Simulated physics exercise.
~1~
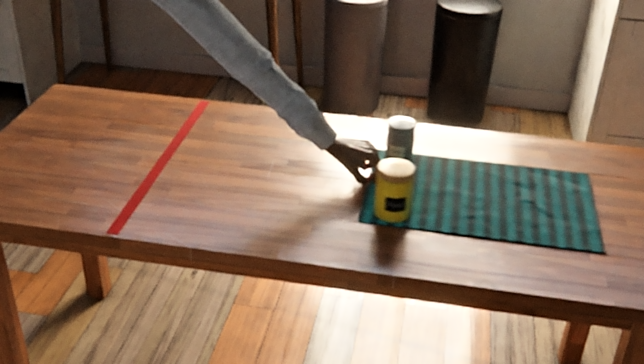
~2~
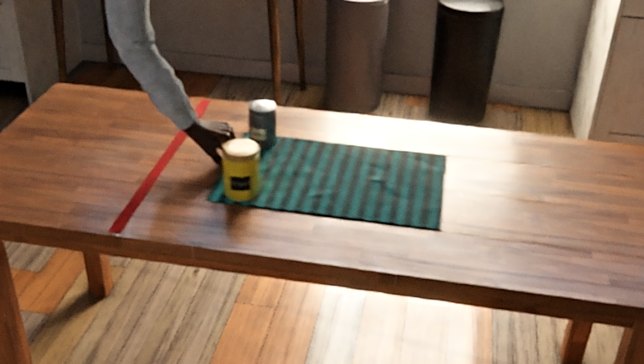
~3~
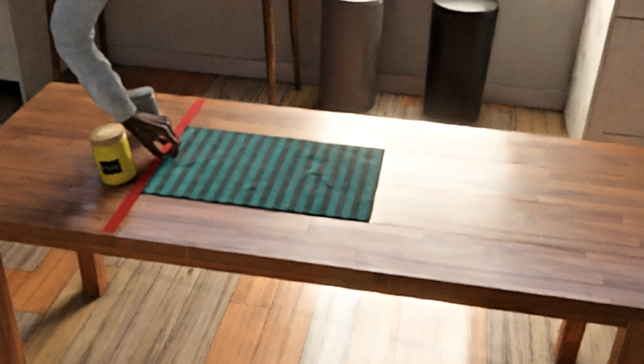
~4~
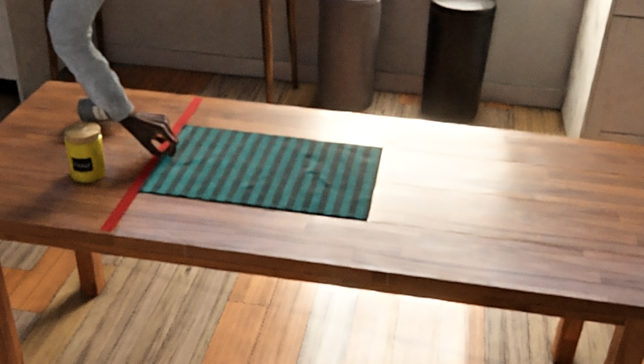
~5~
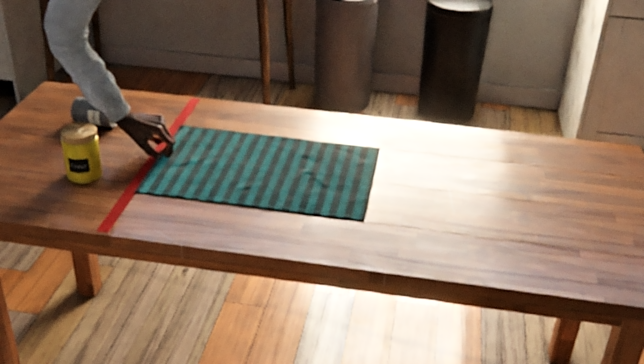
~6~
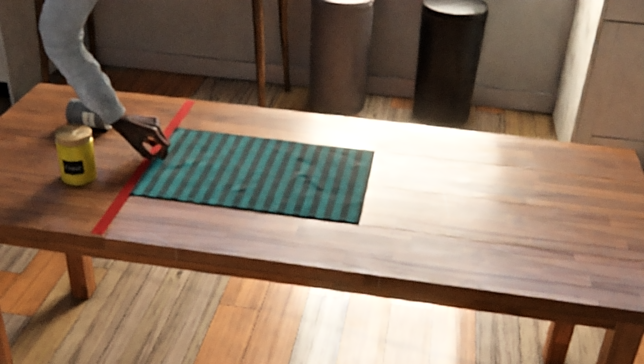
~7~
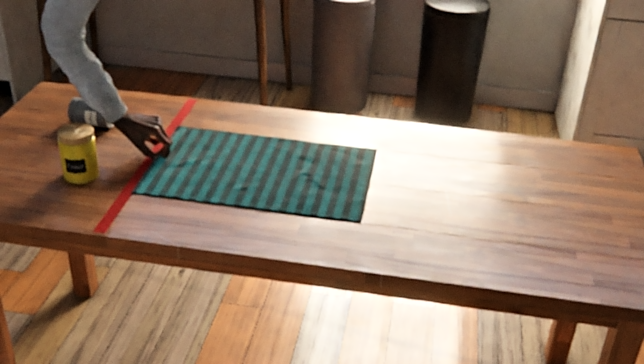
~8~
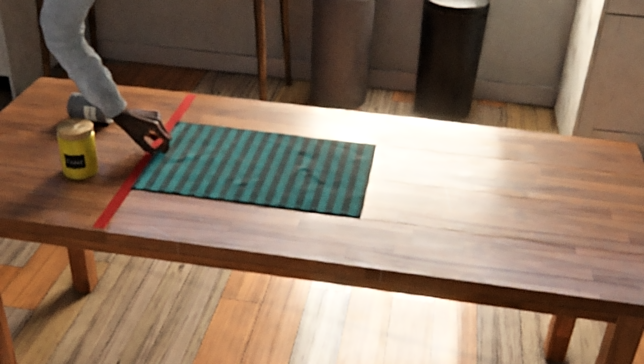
A turquoise striped cloth carrying a yellow jar and a grey jar was pulled left across a wooden table by a hand, stopping at a red strip of tape, where both jars slid off the front, the yellow one staying upright and the grey one toppling over.
